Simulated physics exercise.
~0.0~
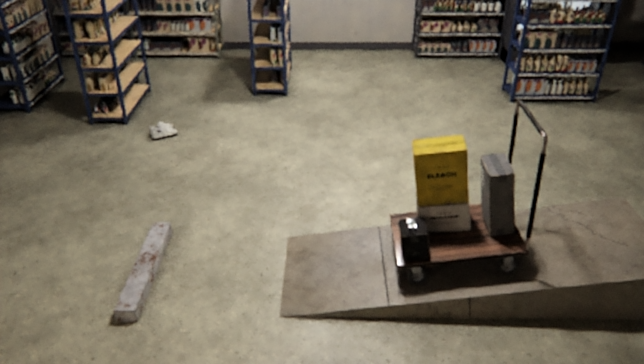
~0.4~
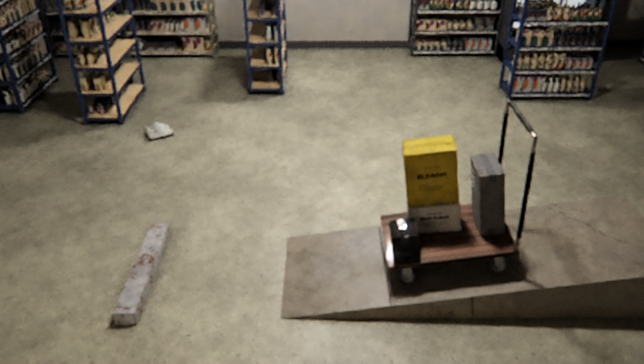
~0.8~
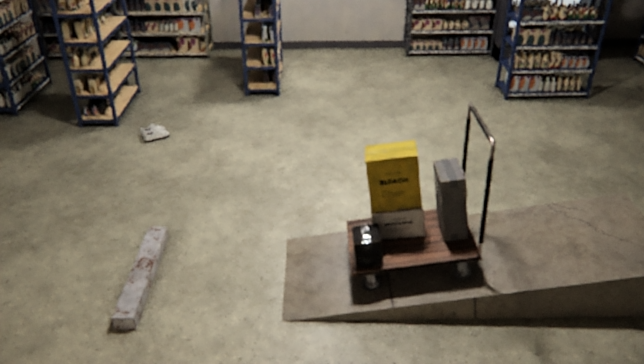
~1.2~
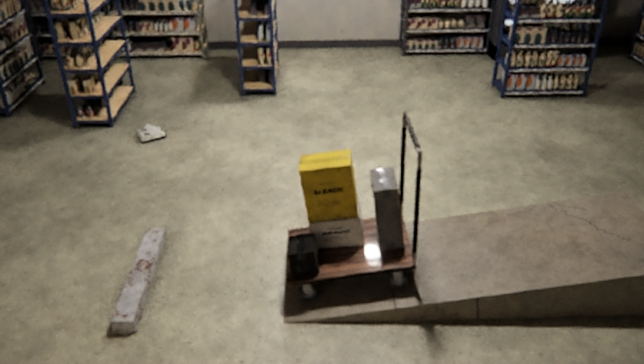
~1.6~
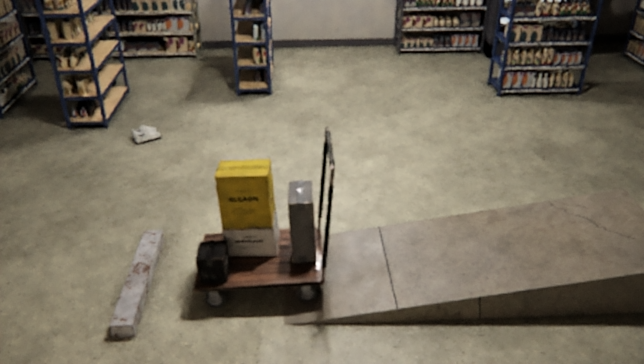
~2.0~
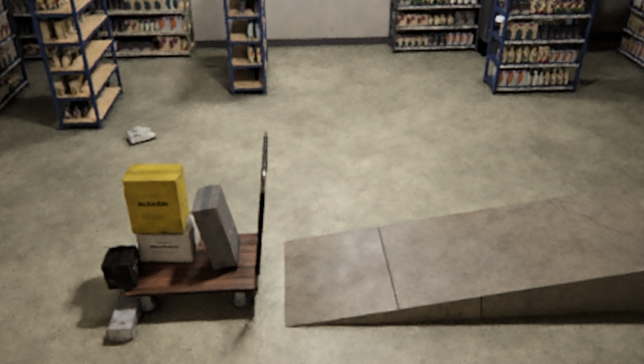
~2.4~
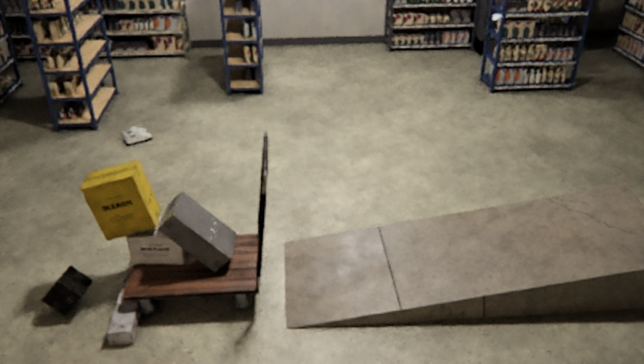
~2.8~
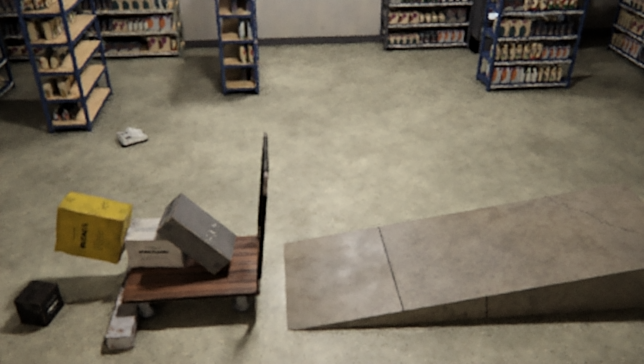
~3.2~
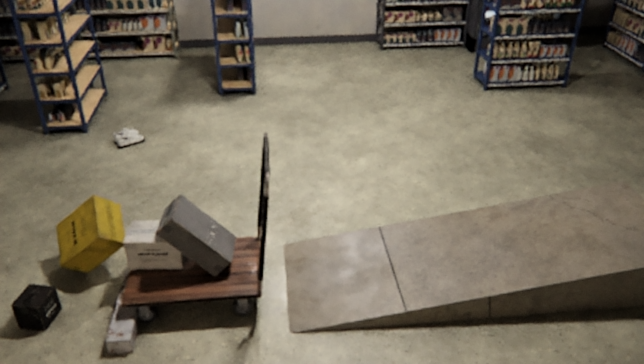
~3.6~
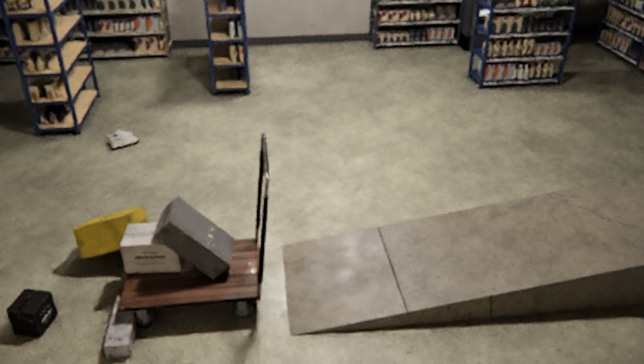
A loaded trolley rolls left down a ramp, hits a kerb, and two boxes tumble off.
